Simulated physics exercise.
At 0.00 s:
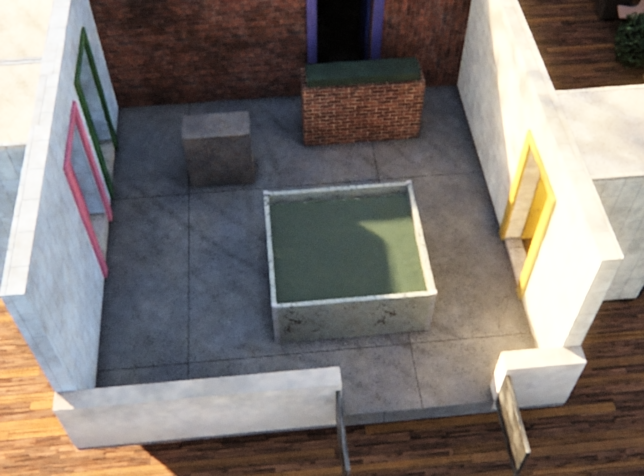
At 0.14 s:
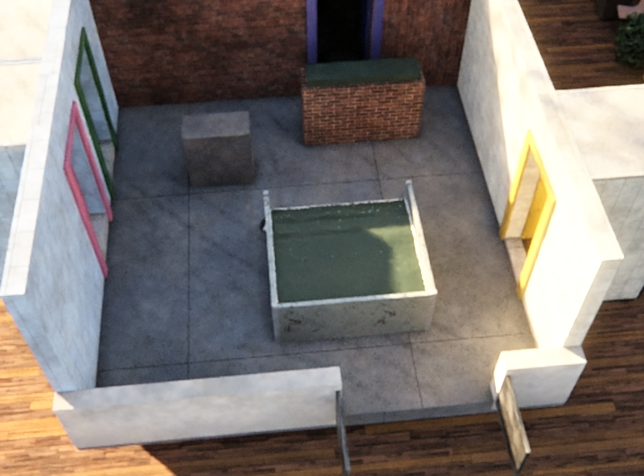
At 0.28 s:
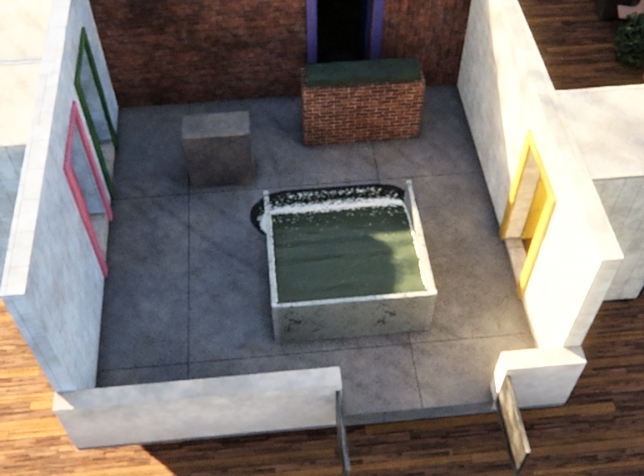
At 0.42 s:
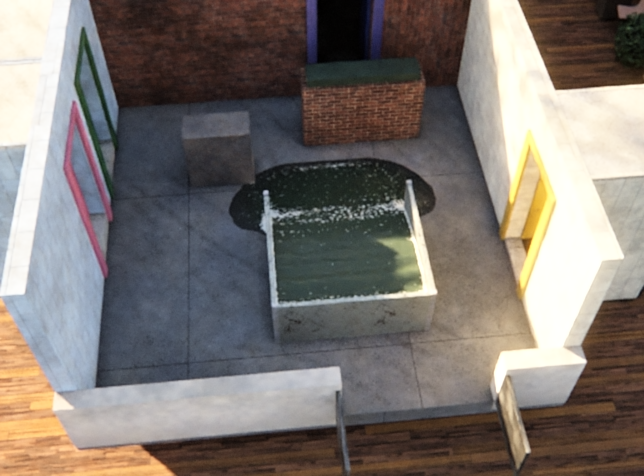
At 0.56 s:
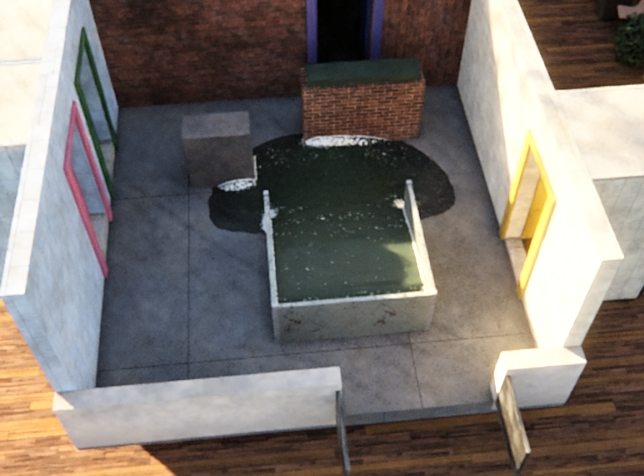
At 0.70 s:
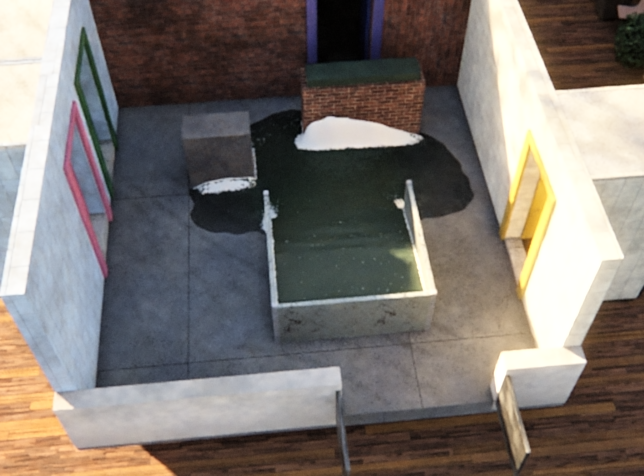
Dark green water pouring from the far side of a square tank, spreading across grey paving and foaming against a brick block.
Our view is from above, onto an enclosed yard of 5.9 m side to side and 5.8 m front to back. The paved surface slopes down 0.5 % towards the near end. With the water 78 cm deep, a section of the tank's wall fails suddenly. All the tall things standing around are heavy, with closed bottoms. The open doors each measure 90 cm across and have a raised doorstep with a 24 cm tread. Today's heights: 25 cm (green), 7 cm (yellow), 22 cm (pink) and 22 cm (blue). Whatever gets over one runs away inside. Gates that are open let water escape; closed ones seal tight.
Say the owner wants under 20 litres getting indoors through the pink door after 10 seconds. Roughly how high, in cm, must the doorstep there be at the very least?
At the very least some 7.5 cm.
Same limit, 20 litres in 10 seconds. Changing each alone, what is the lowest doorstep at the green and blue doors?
About 11.5 cm at green and 18 cm at blue.
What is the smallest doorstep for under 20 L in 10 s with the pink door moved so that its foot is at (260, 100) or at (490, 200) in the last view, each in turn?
Roughly 31 and 15 cm.
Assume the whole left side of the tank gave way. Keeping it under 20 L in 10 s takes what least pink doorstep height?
I'd say close to 32 cm.
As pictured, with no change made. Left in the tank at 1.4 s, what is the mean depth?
Average depth: Approx. 34 cm.
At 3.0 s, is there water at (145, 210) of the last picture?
At that moment it's submerged.
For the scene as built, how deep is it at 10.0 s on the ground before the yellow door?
About 10.5 cm.
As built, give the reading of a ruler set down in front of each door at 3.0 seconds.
Depths in cm: Green 15, yellow 6, pink 8, blue 14.
After 1.4 s water covers 30 % of the floor, deepest (50 cm) near (337, 154); it has not reached the pink door.
After 3.0 s water covers 65 % of the floor, deepest (32 cm) near (119, 109); 8 cm at the pink door, 0 litres in over its 22 cm doorstep.
After 10.0 s water covers 100 % of the floor, deepest (14 cm) near (94, 421); 5 cm at the pink door, 0 litres in over its 22 cm doorstep.
At the pink door as built, the water arrived by 1.7 s and peaked near 14 cm at 3.6 s.
Run again over the same 10 s with other heights there, 25 litres in over 7 cm, 10 litres over 9.5 cm. The limit of 20 litres is kept from about 7.5 cm up.
